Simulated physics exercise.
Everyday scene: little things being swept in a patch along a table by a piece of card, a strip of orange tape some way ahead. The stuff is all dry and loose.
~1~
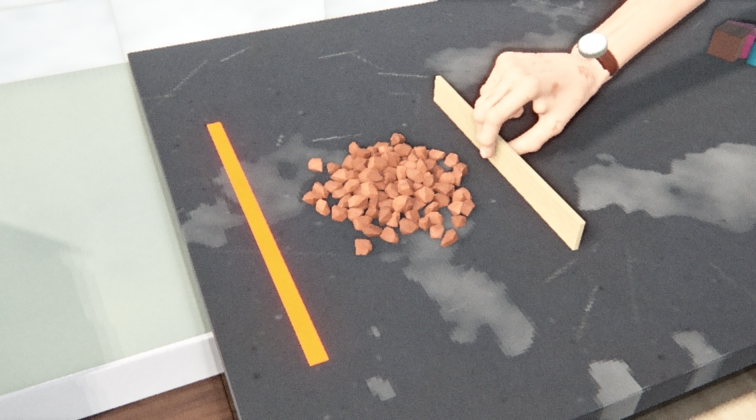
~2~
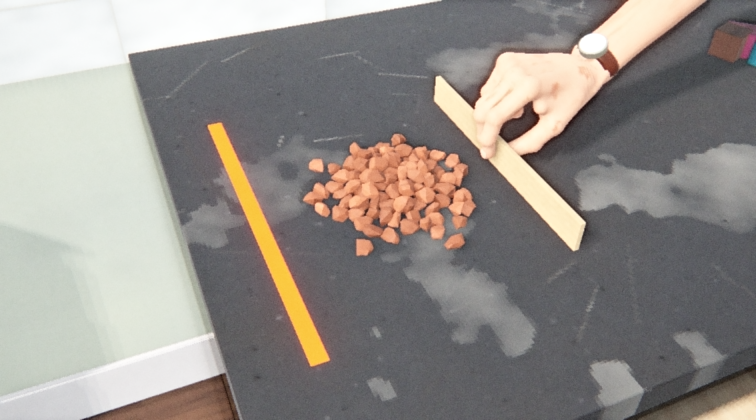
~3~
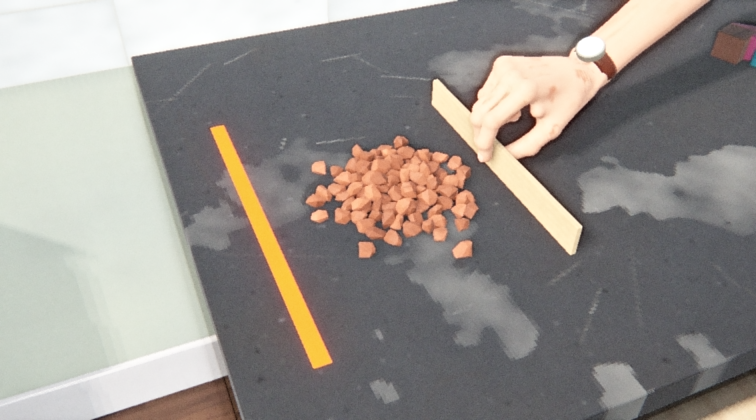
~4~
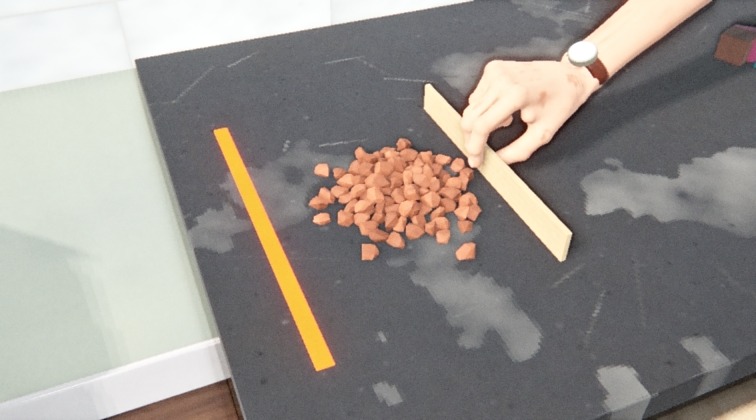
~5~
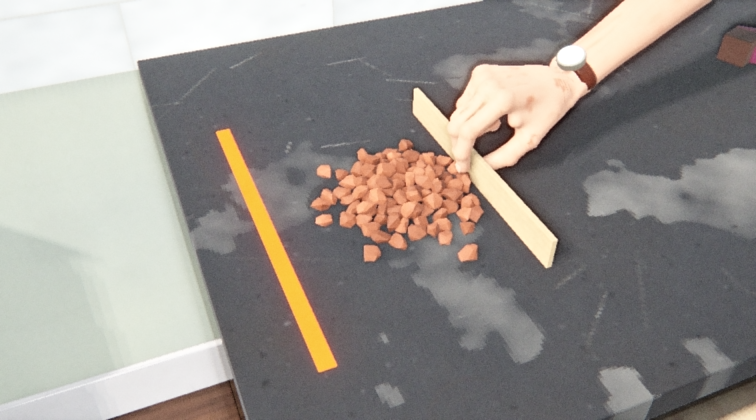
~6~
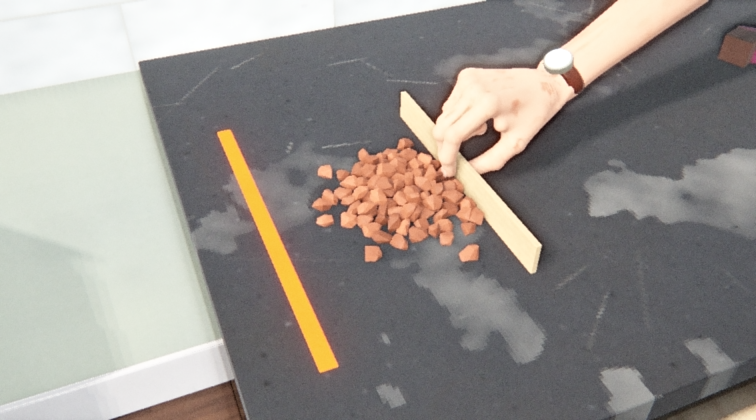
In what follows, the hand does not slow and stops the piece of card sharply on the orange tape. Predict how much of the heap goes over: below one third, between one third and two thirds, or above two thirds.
The part left behind sits above a third and below two thirds.
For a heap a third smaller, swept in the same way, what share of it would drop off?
I'd say close to 30 %.
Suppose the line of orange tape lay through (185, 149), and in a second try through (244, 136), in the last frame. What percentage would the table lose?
About 100 % and 20 %.
Just after the last frame, piece of card still moving, near (360, 183); heap all on the table, its front near (254, 221).
A moment on, piece of card stopped at the orange tape; heap roughly a quarter over the edge.
Further on, piece of card stopped at the orange tape; heap roughly half over the edge.
When it is over, piece of card stopped at the orange tape; heap roughly half over the edge.
